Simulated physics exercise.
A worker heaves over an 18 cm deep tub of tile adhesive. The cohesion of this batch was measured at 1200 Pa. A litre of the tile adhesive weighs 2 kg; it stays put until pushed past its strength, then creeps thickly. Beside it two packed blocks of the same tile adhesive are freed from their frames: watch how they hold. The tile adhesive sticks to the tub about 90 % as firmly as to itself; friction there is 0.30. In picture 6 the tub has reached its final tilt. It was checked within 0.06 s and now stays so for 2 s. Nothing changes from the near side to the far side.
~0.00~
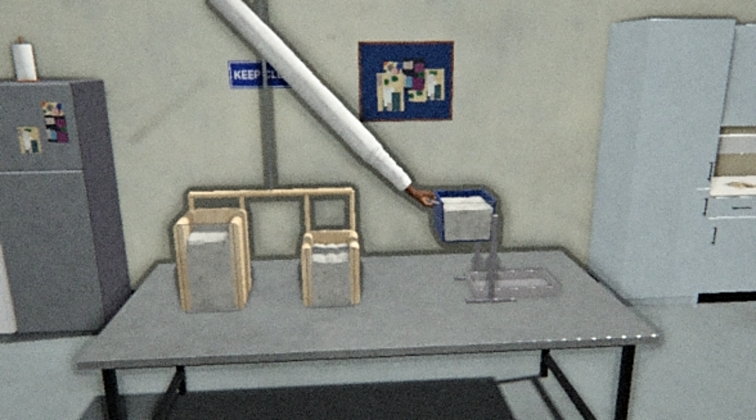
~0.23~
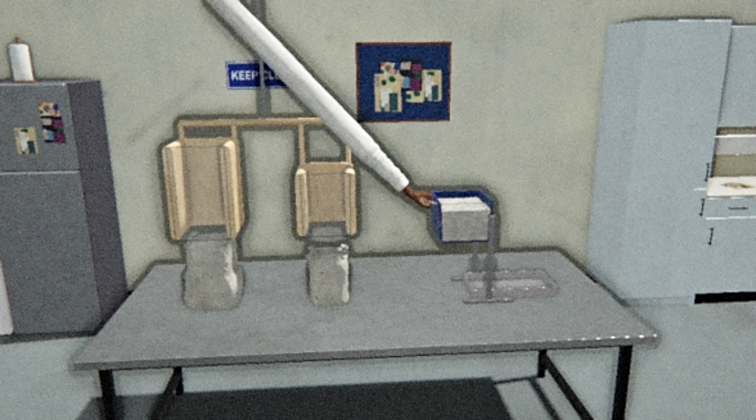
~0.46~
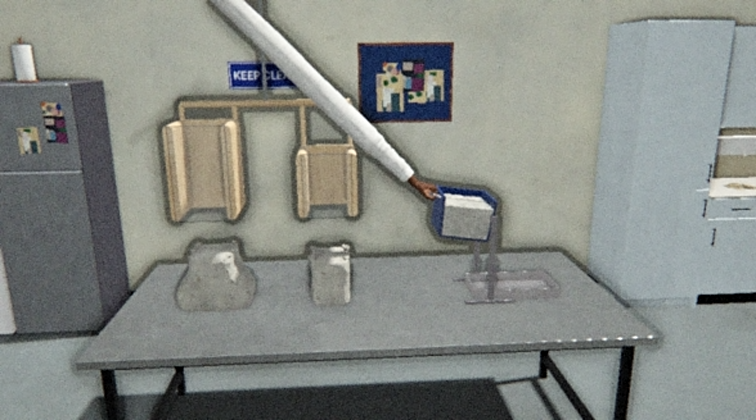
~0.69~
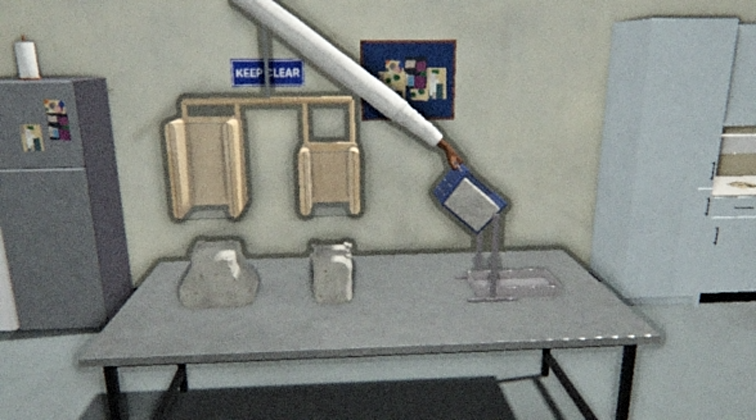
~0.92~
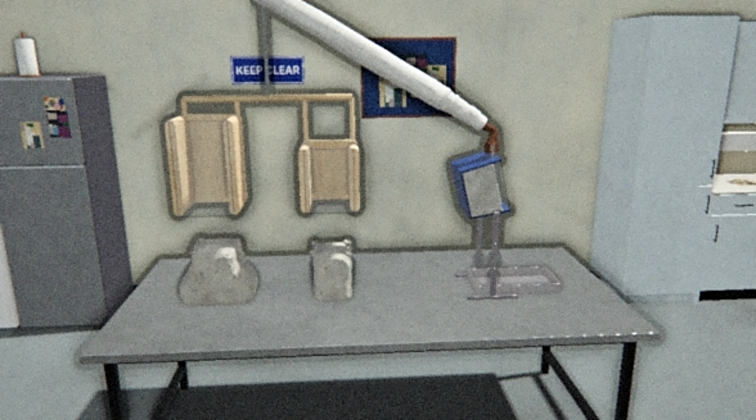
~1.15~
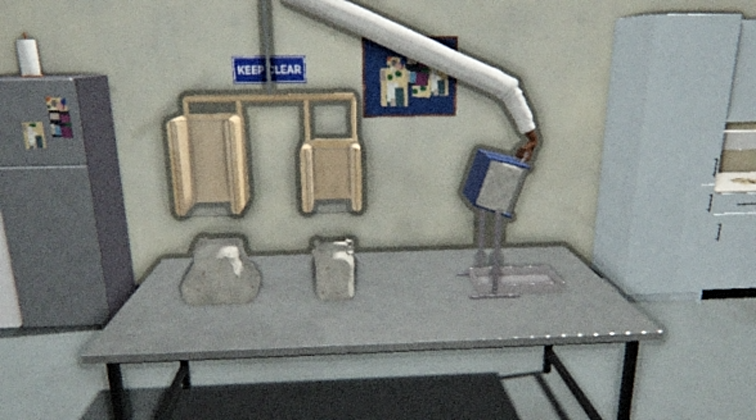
In a room with a gray table, two wooden molds rose off two gray blocks and the left one slumped wider, then a white arm steadily tilted a blue tub of gray material far over.
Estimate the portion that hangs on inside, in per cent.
The portion that hangs on inside is near 14 %.
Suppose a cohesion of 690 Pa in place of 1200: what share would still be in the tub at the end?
In that case some 10 per cent.
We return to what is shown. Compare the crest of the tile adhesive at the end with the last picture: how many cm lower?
Some 15 cm.
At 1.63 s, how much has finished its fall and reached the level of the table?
About 0 %.
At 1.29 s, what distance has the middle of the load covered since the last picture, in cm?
Roughly 4 cm.
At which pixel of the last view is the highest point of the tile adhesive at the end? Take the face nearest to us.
Around (484, 194).
After 1.29 s, the tub is at 108 degrees and holds 93 %.
After 1.46 s, the tub is at 108 degrees and holds 43 %.
After 1.63 s, the tub is at 108 degrees and holds 14 %.
After 1.80 s, the tub is at 108 degrees and holds 14 %.
After 3.15 s, the tub is at 108 degrees and holds 14 %.
